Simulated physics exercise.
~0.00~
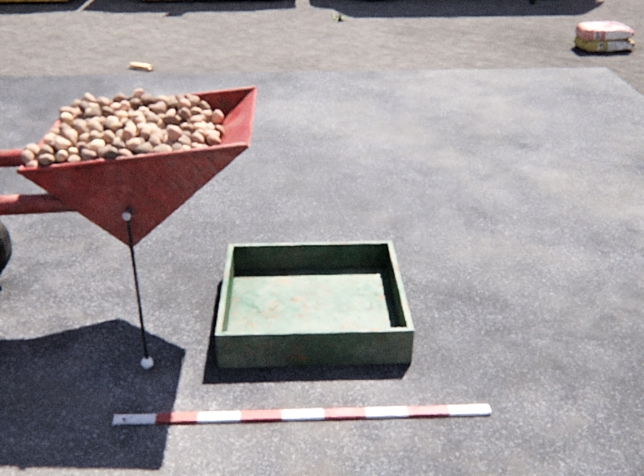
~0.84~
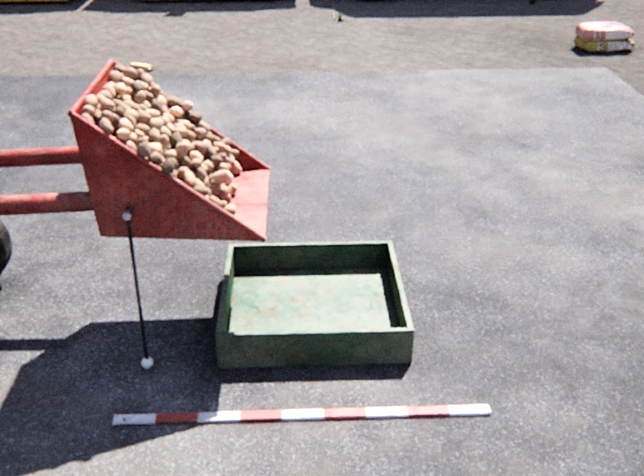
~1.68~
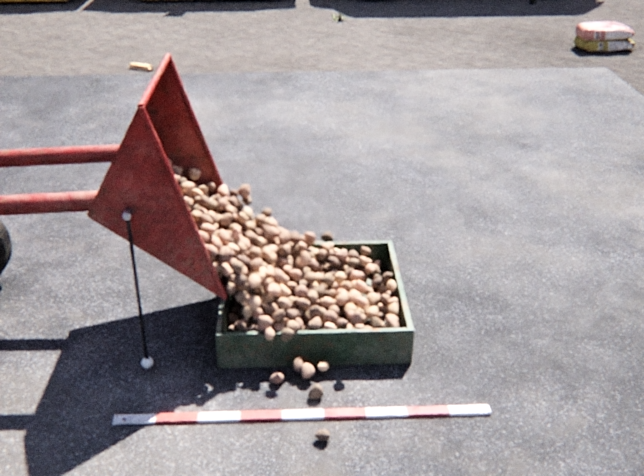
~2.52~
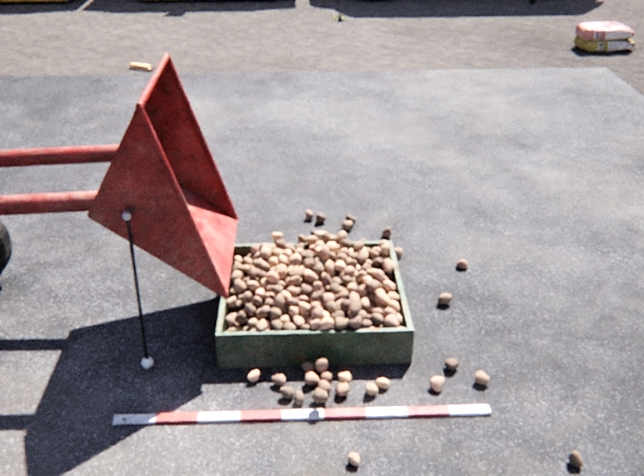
On a sunlit patch of grey pavement, a red loader bucket heaped with round, tan stones hangs at the left, beside an open green bin with a red and white striped staff lying in front. The bucket tips forward to the right, and the stones slide toward its lower lip. It tilts more steeply, and they pour over the edge in a thick stream, quickly covering the bin floor while a few drop in front. At the end the bucket stays steeply tipped and looks empty, the bin is heaped full, and stray stones lie scattered around it.
